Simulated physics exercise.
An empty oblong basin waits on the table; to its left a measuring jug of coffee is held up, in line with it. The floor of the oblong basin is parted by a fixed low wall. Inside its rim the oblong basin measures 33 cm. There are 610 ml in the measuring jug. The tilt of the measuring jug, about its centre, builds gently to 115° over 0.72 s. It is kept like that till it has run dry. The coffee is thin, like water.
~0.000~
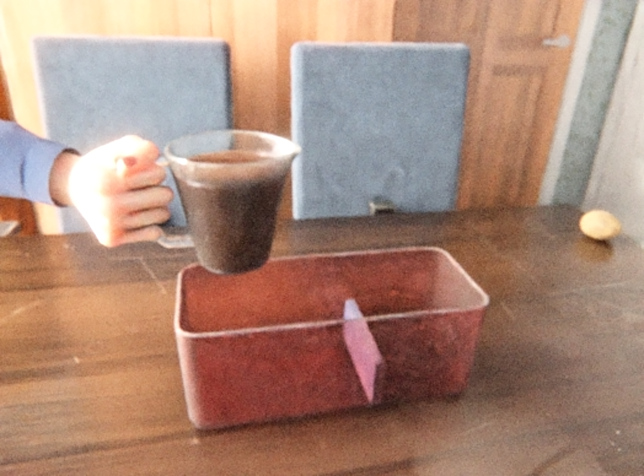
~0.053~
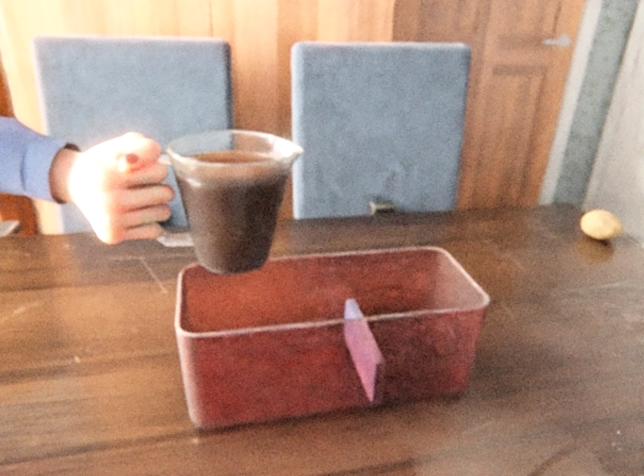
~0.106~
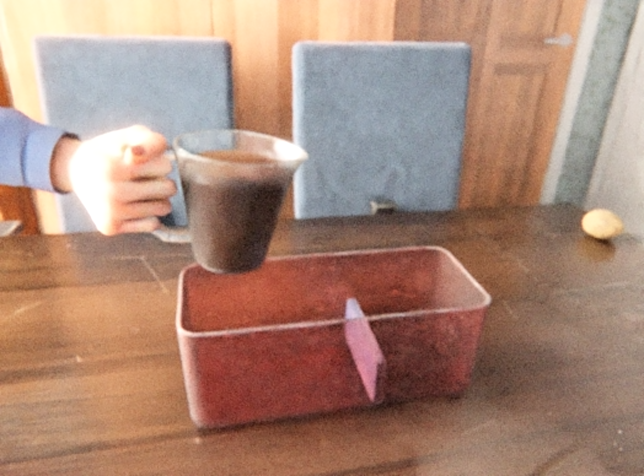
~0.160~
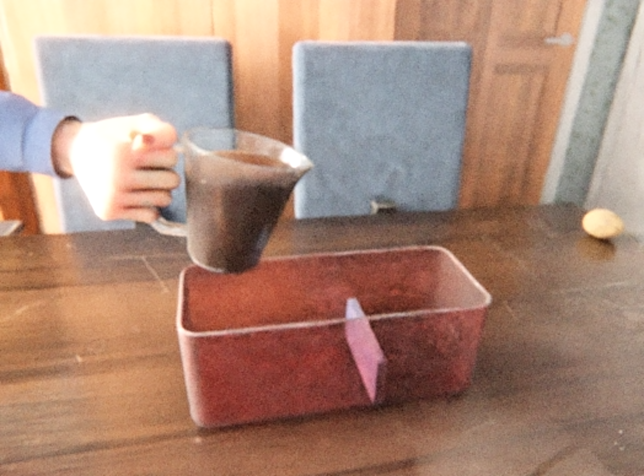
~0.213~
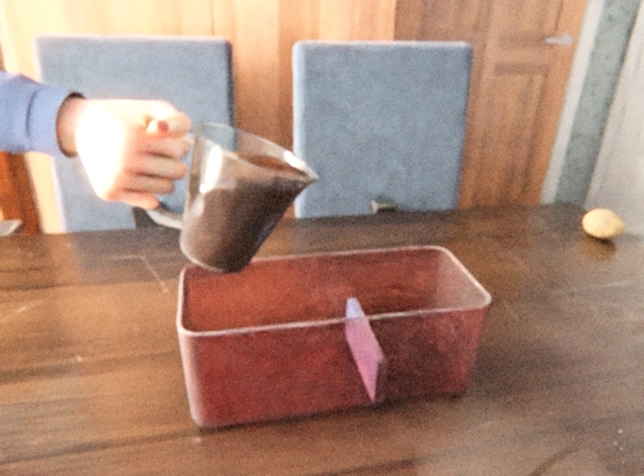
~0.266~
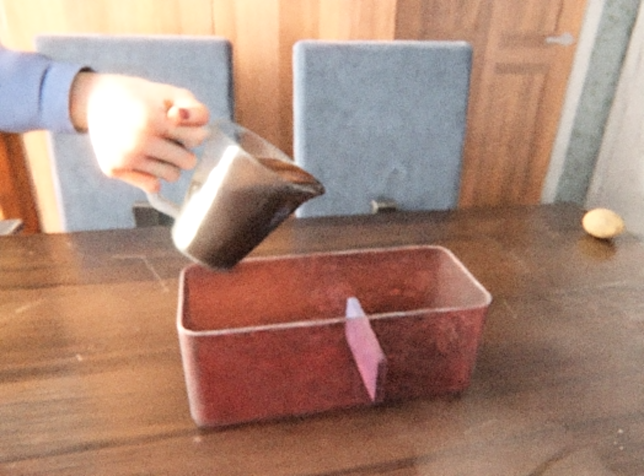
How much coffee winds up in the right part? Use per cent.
Roughly 16 per cent is past the wall.
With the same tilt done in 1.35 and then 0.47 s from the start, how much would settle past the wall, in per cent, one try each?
First 25, then 10 per cent.
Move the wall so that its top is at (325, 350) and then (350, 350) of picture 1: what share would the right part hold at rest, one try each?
In turn about 65 and 35 per cent.
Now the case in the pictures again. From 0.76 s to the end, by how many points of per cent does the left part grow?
Near 1 in a hundred.
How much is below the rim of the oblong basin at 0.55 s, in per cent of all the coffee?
Some 40 per cent.
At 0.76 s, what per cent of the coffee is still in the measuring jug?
Near 3 in a hundred.
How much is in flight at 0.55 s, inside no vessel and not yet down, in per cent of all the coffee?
About 18 per cent.
Then, 0.55 s in, the tilt is 100° and 42 per cent is still to pour, 28 is left of the wall and 12 right of it.
Then, 0.76 s in, the tilt is 115° and 3 per cent is still to pour, 82 is left of the wall and 13 right of it.
Then, 0.98 s in, the tilt is 115° and 0 per cent is still to pour, 83 is left of the wall and 16 right of it.
Then, 1.22 s in, the tilt is 115° and 0 per cent is still to pour, 83 is left of the wall and 16 right of it.
Finally, 83 per cent lies left of the wall, 16 right of it and 1 outside.
